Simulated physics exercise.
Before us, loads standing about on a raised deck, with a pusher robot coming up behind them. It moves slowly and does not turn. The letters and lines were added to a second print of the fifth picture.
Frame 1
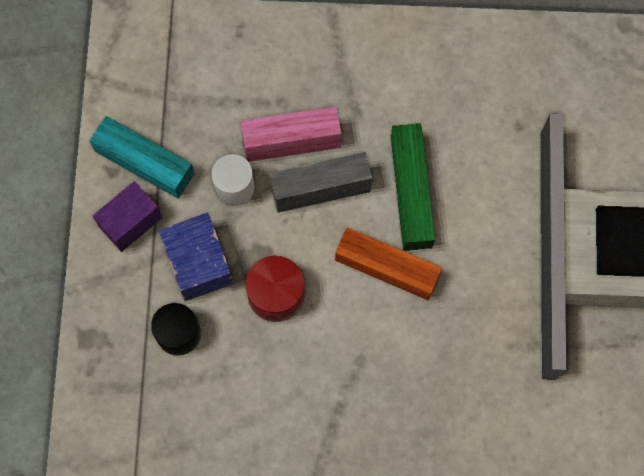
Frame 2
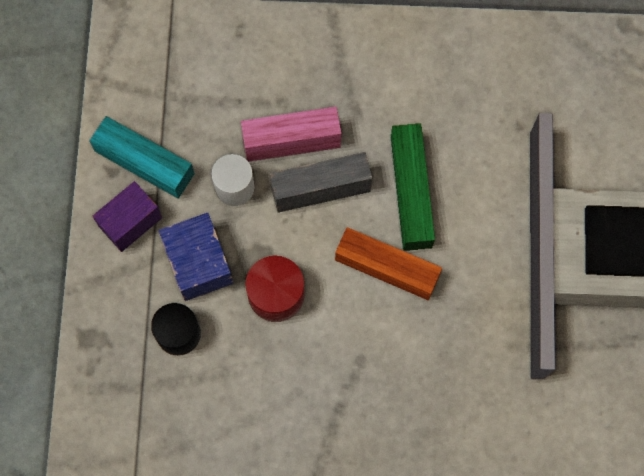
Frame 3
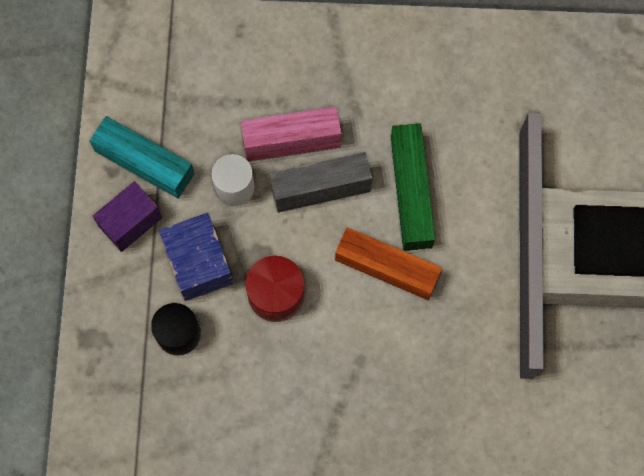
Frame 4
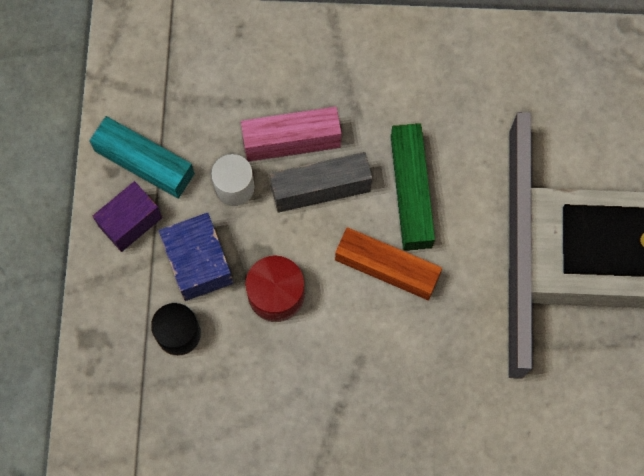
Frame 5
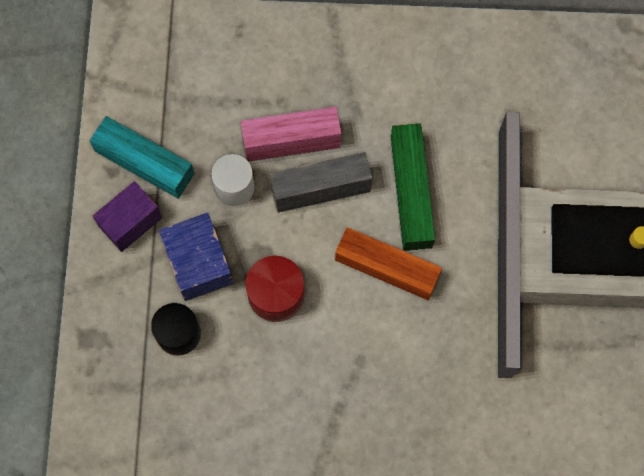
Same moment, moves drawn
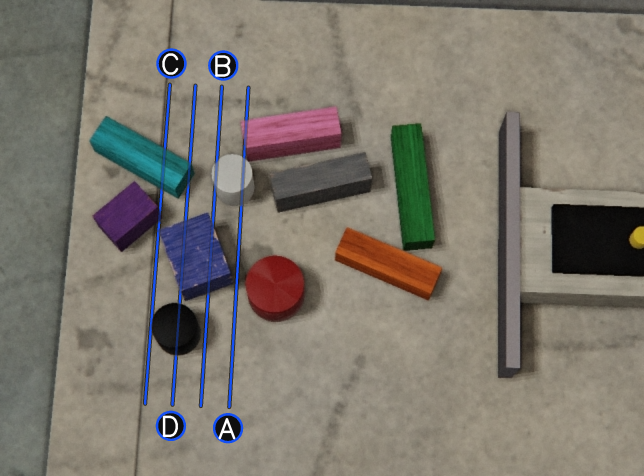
On a raised stone-like deck, colourful blocks and round pieces stood scattered and still while a pusher robot with a wide flat blade crept slowly left toward them from the right, without touching any.
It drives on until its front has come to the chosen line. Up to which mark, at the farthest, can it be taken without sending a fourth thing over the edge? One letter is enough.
C.
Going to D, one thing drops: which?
It is the turquoise stick.
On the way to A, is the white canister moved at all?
Yes.
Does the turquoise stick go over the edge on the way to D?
Yes.
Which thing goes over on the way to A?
The turquoise stick goes over.
On the copy, A at (239, 242); B at (212, 241); C at (158, 239); D at (184, 240).
On C. First, robot (464, 234); white canister (226, 181); green stick (361, 185).
Then, robot (336, 229); turquoise stick (70, 146); white canister (109, 183).
Finally, robot (238, 226); purple crate over the edge; turquoise stick over the edge; two fallen.
By contrast, A is within the limit but short; B is within the limit but short; D is within the limit but short.
